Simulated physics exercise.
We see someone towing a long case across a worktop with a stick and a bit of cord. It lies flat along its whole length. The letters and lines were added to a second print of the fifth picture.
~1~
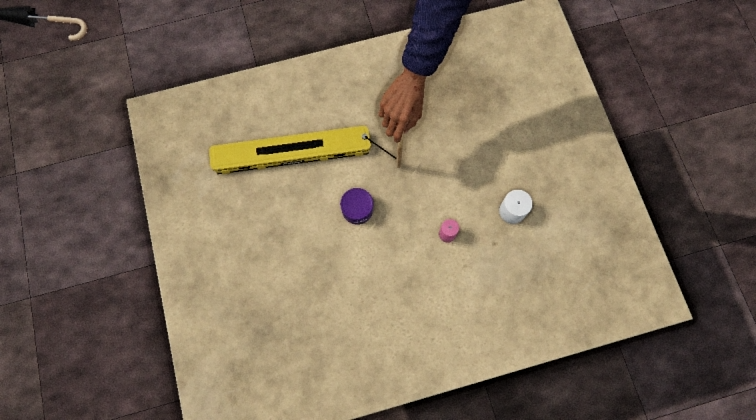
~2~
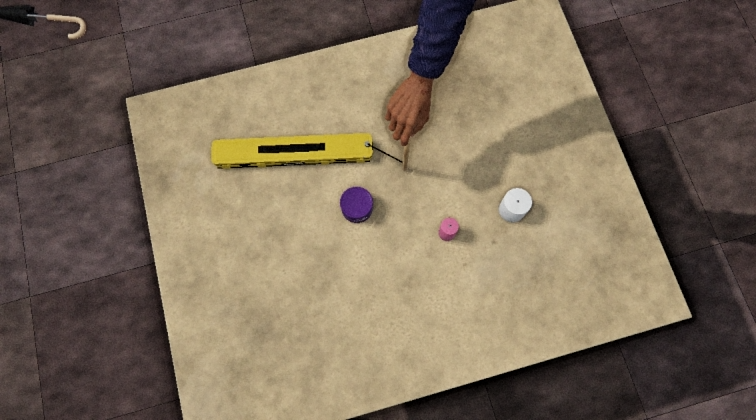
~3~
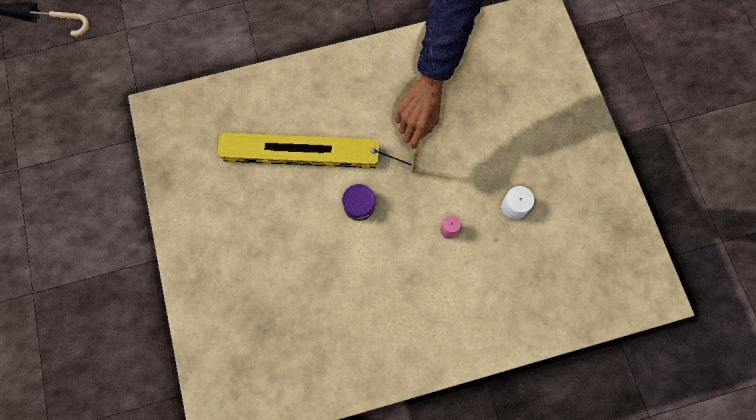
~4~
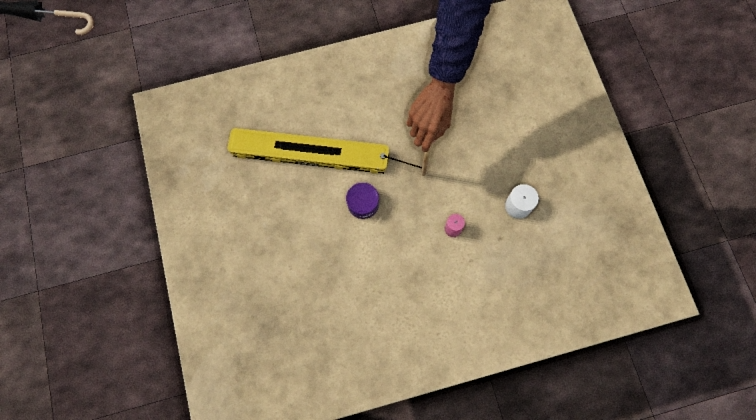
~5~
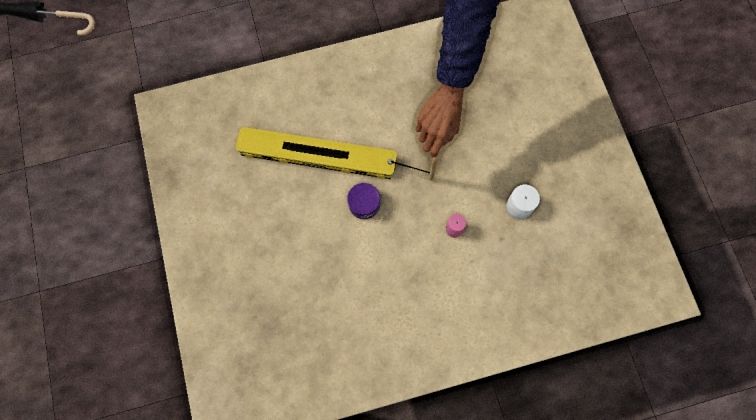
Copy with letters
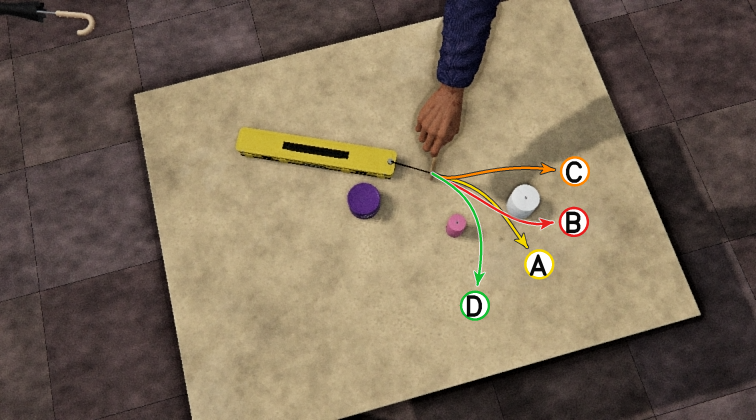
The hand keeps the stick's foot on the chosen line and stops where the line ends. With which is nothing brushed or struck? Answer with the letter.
Pull along C.
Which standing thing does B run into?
The white tin.
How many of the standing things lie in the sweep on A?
It touches one.
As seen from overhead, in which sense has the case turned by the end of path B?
It turns clockwise.
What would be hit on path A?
It is the pink candle.
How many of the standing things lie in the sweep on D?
In all, two.
On the copy, A from (432, 173) via (491, 201) to (527, 247); B from (432, 173) via (490, 205) to (553, 222); C from (432, 173) via (496, 170) to (554, 170); D from (432, 173) via (477, 219) to (478, 285).
On C. First, foot of the stick (476, 174), middle of the case (357, 158).
Then, foot of the stick (521, 168), middle of the case (400, 161).
Finally, foot of the stick (560, 171), middle of the case (439, 163); nothing has been touched.
By contrast, A meets the pink candle; B meets the white tin; D meets the pink candle and purple tub.
